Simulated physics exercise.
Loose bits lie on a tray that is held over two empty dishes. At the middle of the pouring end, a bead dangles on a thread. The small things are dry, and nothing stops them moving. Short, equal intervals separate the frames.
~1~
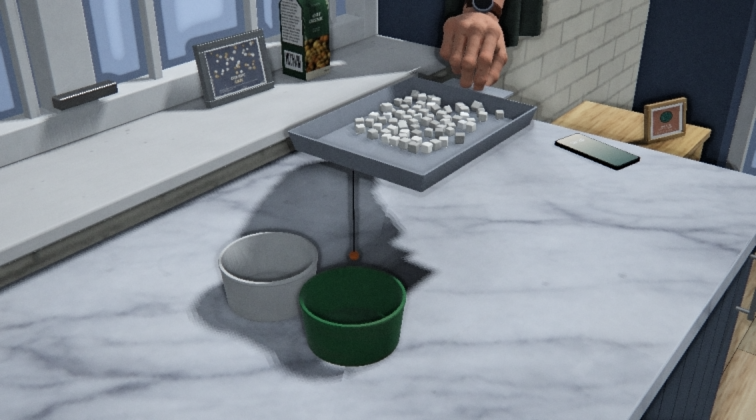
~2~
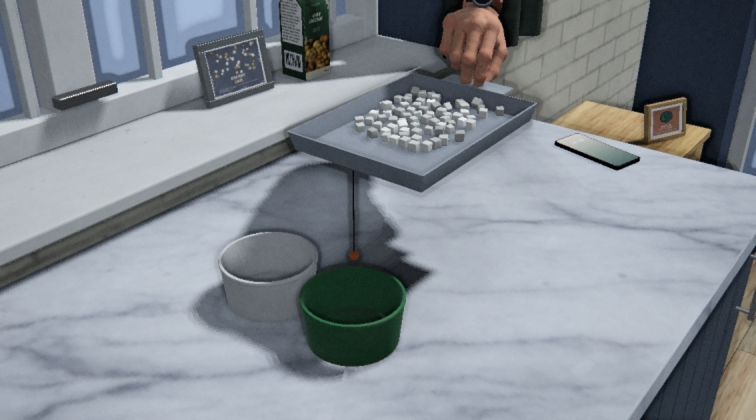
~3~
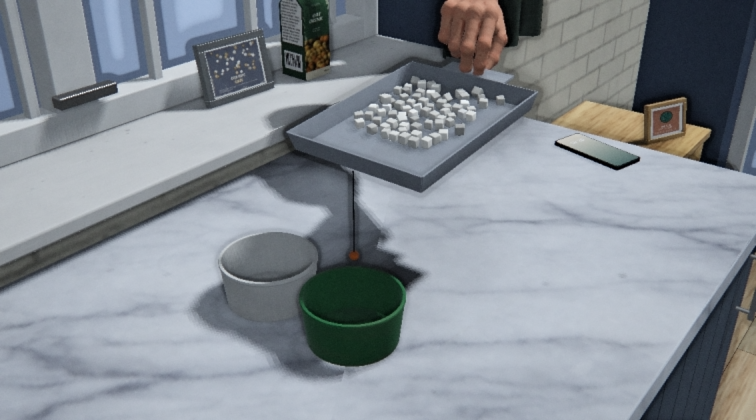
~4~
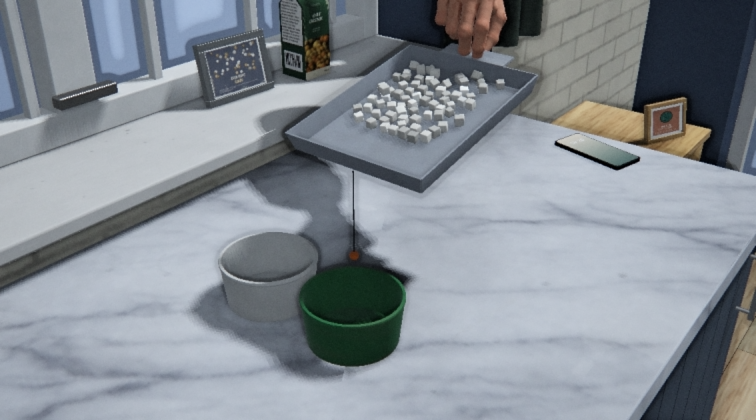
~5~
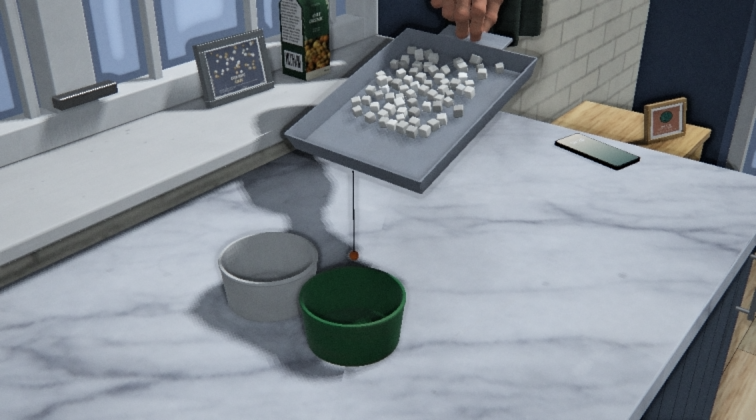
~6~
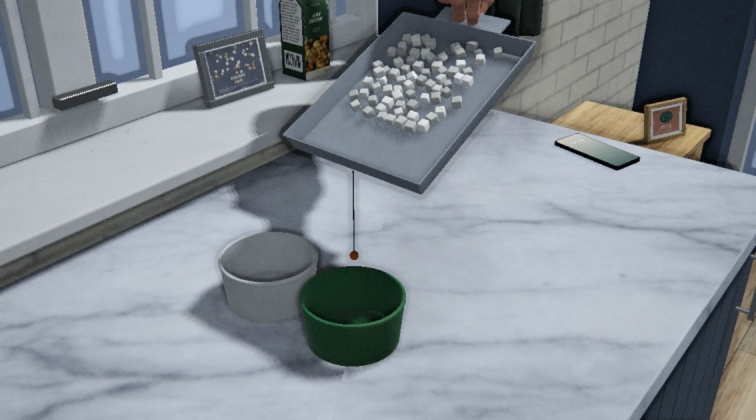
A blue-grey tray scattered with small white cubes is held by a hand at its far end above a white marble counter, seen from above at an angle. Below it sit a pale grey dish on the left and a green one on the right, an orange bead hanging near them, with a phone beyond. The hand lifts the far end, steepening the tray gradually, while the camera stays still.
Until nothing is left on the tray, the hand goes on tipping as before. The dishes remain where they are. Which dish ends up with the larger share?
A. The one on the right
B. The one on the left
Option A: The one on the right.
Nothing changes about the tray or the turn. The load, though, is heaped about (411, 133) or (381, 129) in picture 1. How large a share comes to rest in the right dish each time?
Close to 60 per cent, followed by close to 60 per cent.
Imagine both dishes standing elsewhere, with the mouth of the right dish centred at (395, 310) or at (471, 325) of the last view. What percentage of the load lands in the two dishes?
First case 80 in a hundred, second case 20 in a hundred.
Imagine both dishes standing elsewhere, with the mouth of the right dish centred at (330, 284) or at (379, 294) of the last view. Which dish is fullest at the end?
The dish to the right, then the dish to the right.
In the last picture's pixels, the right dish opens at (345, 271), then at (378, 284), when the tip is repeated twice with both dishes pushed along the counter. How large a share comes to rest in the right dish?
First placement: 20 per cent; second placement: 30 per cent.
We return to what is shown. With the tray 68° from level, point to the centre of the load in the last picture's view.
I'd mark it close to (355, 151).
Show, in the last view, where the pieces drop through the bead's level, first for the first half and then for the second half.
(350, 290) for the early half, (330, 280) for the late half.
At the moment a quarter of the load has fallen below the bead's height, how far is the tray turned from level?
Tilt: Around 100 degrees.
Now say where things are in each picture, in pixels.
The first frame shows corners of the pouring end near (295, 131) and (422, 172), level; middle of the load near (426, 122), sugar cubes; left dish near (235, 294); right dish near (319, 337); bead on its thread near (354, 256).
The second frame shows corners of the pouring end near (295, 131) and (422, 172), level; middle of the load near (426, 119).
The third frame shows corners of the pouring end near (294, 131) and (421, 173), tipped barely, level across its low end; middle of the load near (426, 112).
The fourth frame shows corners of the pouring end near (293, 131) and (420, 175), tipped a little, level across its low end; middle of the load near (425, 101).
The fifth frame shows corners of the pouring end near (291, 132) and (419, 177), tipped clearly, level across its low end; middle of the load near (424, 91).
The sixth frame shows corners of the pouring end near (290, 133) and (418, 179), tipped clearly, level across its low end; middle of the load near (421, 81); left dish near (235, 294); right dish near (319, 337).
Shortly afterwards, tray tipped steeply; all but a few on the tray; a little in the air.
Next, tray tipped past a quarter turn; near two thirds on the tray; a little in the right dish; only a few in the left dish; a little outside both; only a few in the air.
Some moments later, tray tipped past a quarter turn; near half in the right dish; a little in the left dish; near a third outside both.
In the end, tray tipped past a quarter turn; near half in the right dish; a little in the left dish; near a third outside both.
